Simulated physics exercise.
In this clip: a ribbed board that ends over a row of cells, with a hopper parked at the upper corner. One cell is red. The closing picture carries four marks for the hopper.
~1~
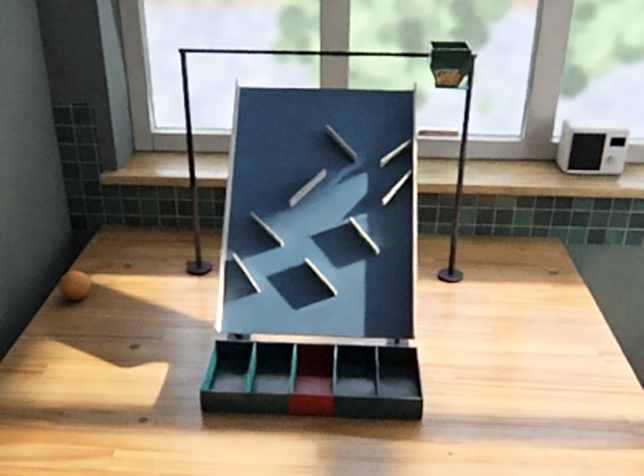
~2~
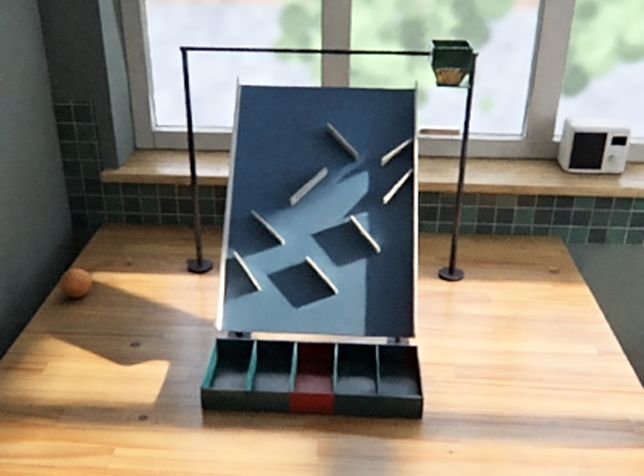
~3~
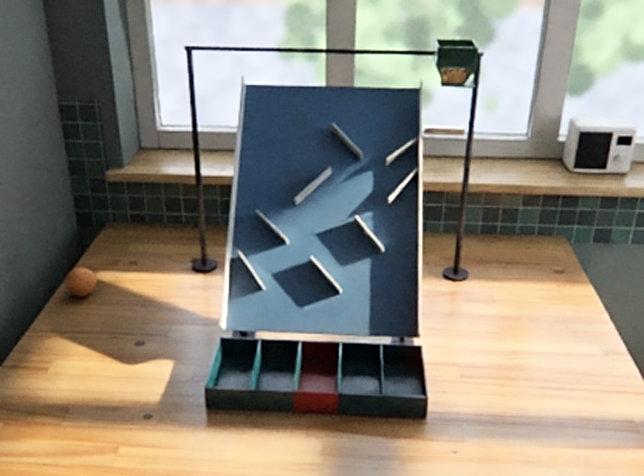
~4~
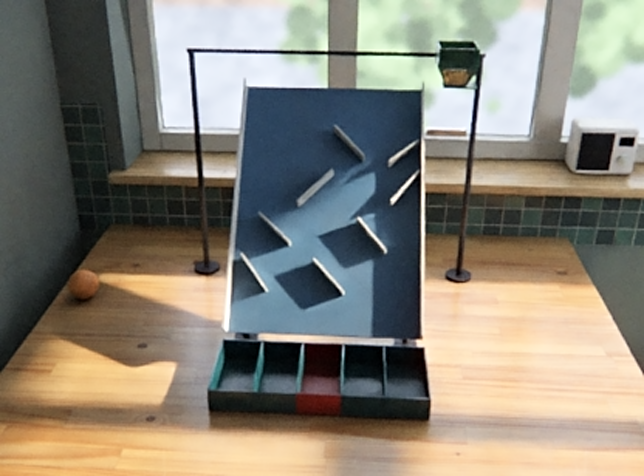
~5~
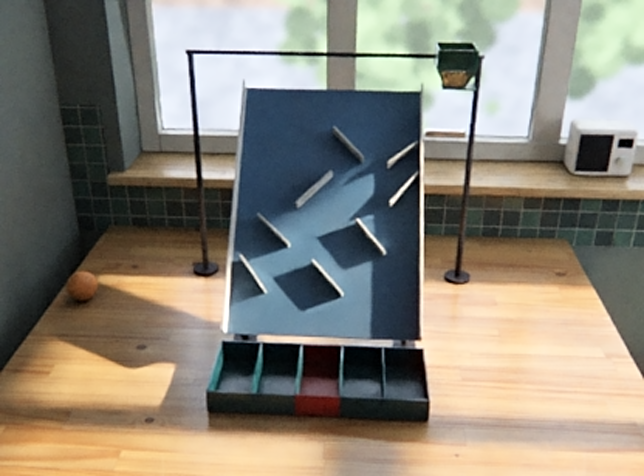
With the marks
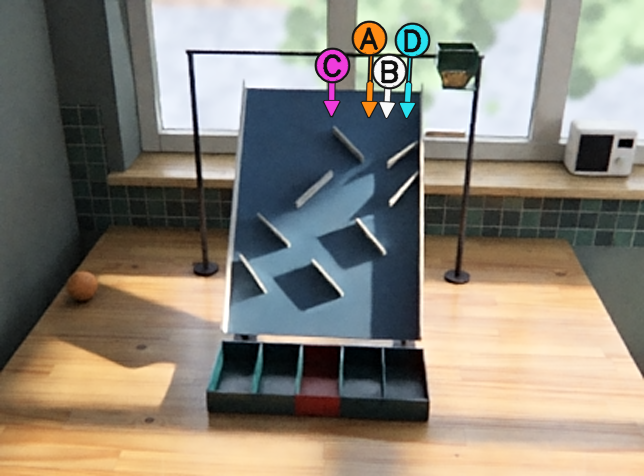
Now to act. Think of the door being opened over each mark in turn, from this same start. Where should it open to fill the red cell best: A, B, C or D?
Mark C.
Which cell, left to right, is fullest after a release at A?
The fifth from the left.
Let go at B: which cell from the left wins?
It is the fifth one.
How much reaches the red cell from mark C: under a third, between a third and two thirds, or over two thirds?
It is between a third and two thirds.
On the marked copy, mark A meets the board at (369, 111); mark B meets the board at (386, 112); mark C meets the board at (331, 110); mark D meets the board at (406, 112).
Choosing A, none at all in the red cell, the whole lot in other cells.
Choosing B, none at all in the red cell, the whole lot in other cells.
Choosing C, close to half in the red cell, close to half in other cells.
Choosing D, none at all in the red cell, all but a few in other cells, a small share held on the board.
